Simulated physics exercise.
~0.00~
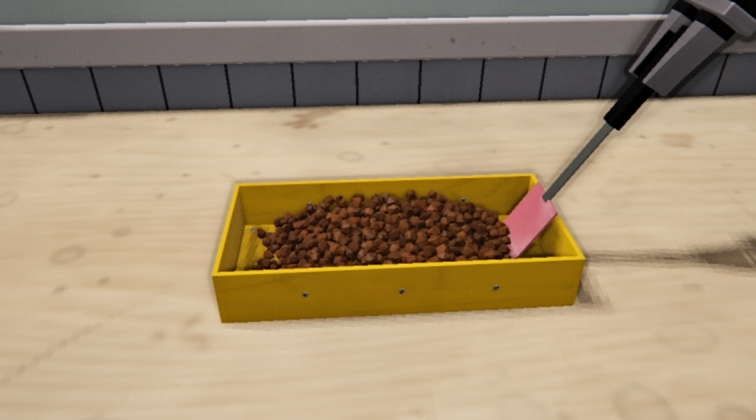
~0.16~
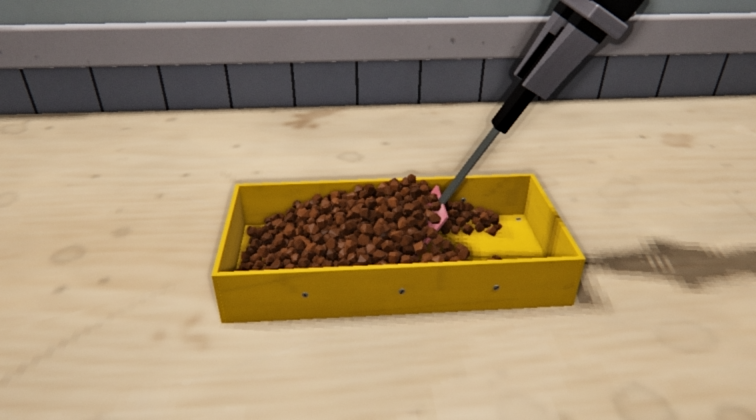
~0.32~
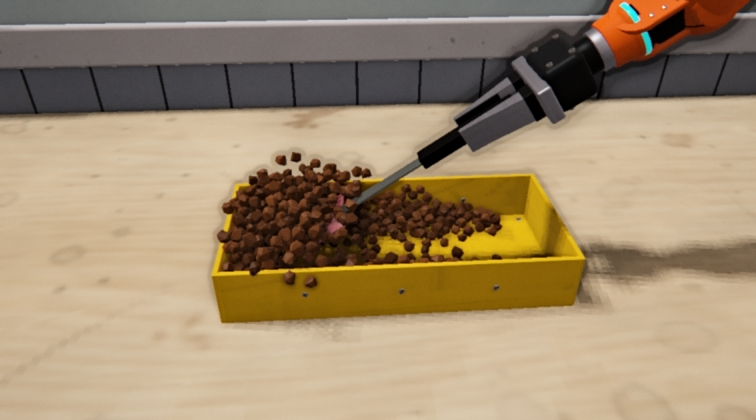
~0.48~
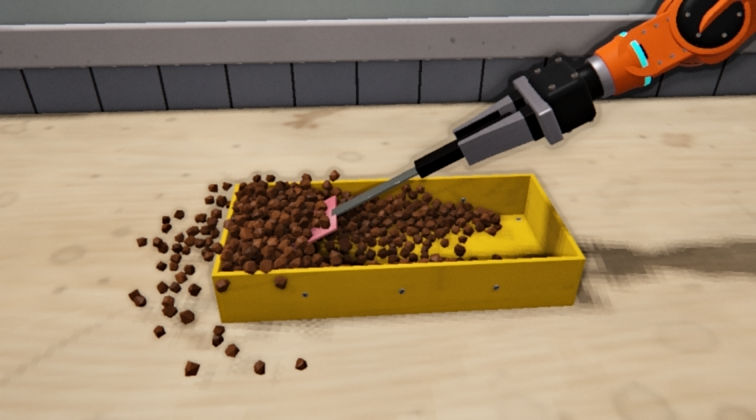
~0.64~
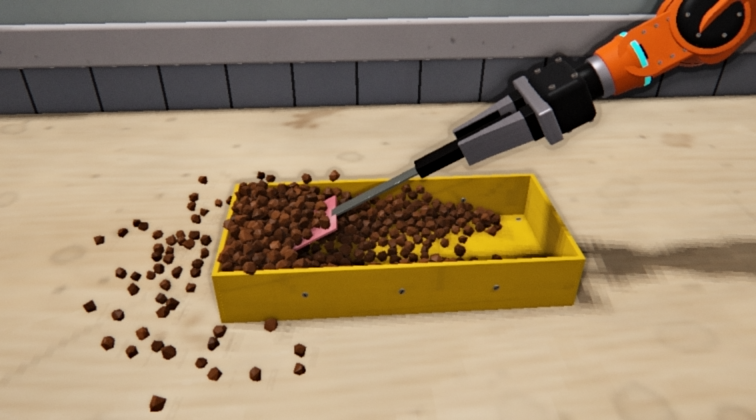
An orange and black robotic arm holding a pink-bladed spatula reaches from the upper right into a yellow tray of small reddish-brown pellets, on a pale wooden surface before a grey tiled wall, seen from slightly above. The blade starts at the tray's right end and pushes leftward, piling the pellets into a mound and baring part of the yellow floor. As it nears the left end, the blade tilts and pellets spill over the rim. It then stops, and the stray pellets spread across the wood to the left and front. Most remain in the tray, heaped toward the left, with the spatula still among them.
